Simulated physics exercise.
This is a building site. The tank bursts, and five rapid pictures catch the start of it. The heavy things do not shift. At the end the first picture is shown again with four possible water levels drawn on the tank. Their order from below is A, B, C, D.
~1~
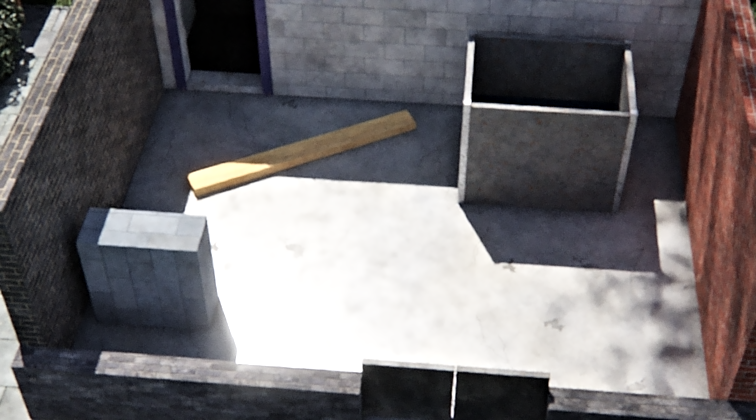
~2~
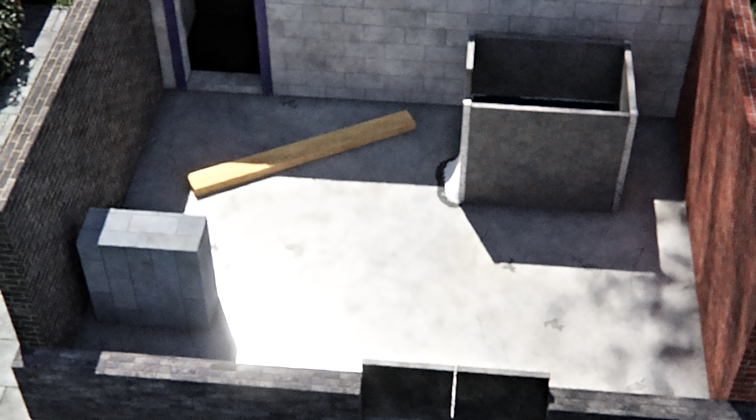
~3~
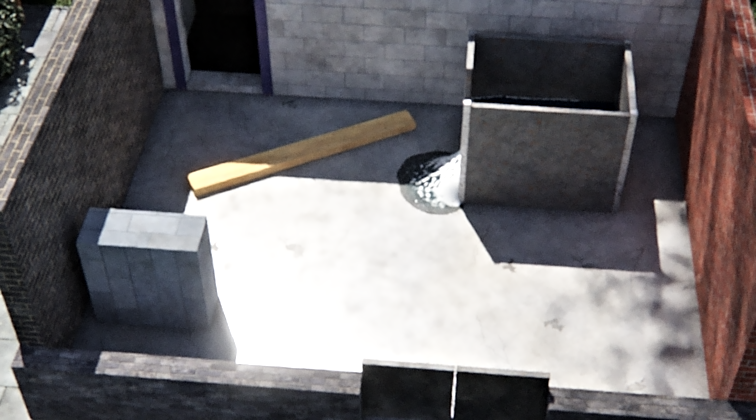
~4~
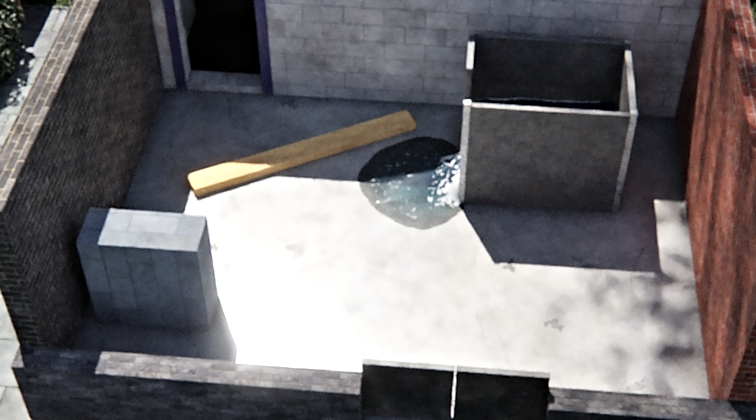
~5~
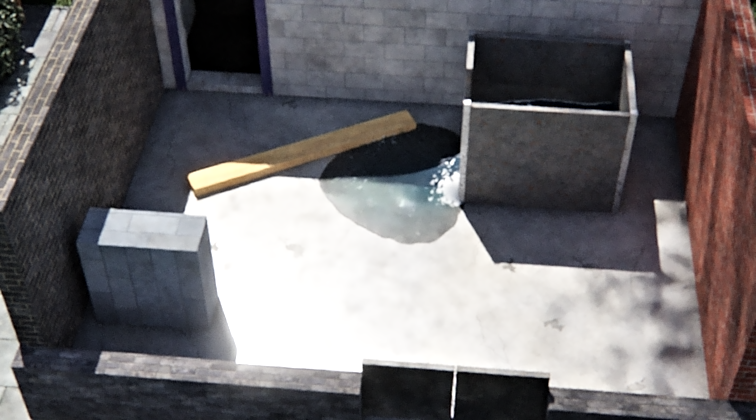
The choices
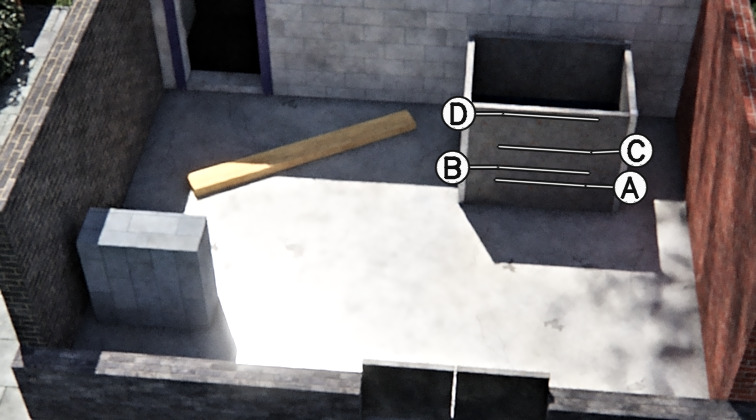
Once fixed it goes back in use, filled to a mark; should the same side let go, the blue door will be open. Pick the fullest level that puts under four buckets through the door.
Take C.
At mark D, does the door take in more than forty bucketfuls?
No, it does not.
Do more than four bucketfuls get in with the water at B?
No.
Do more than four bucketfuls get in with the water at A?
No, not at all.
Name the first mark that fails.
It is D.
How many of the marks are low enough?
Three of them.
In white, A at (541, 182); B at (542, 170); C at (545, 149); D at (549, 116); from the bottom up A, B, C, D.
With A, nothing gets over.
With B, nothing gets over.
With C, a bucket or two gets in.
With D, about 12 bucketfuls get in.
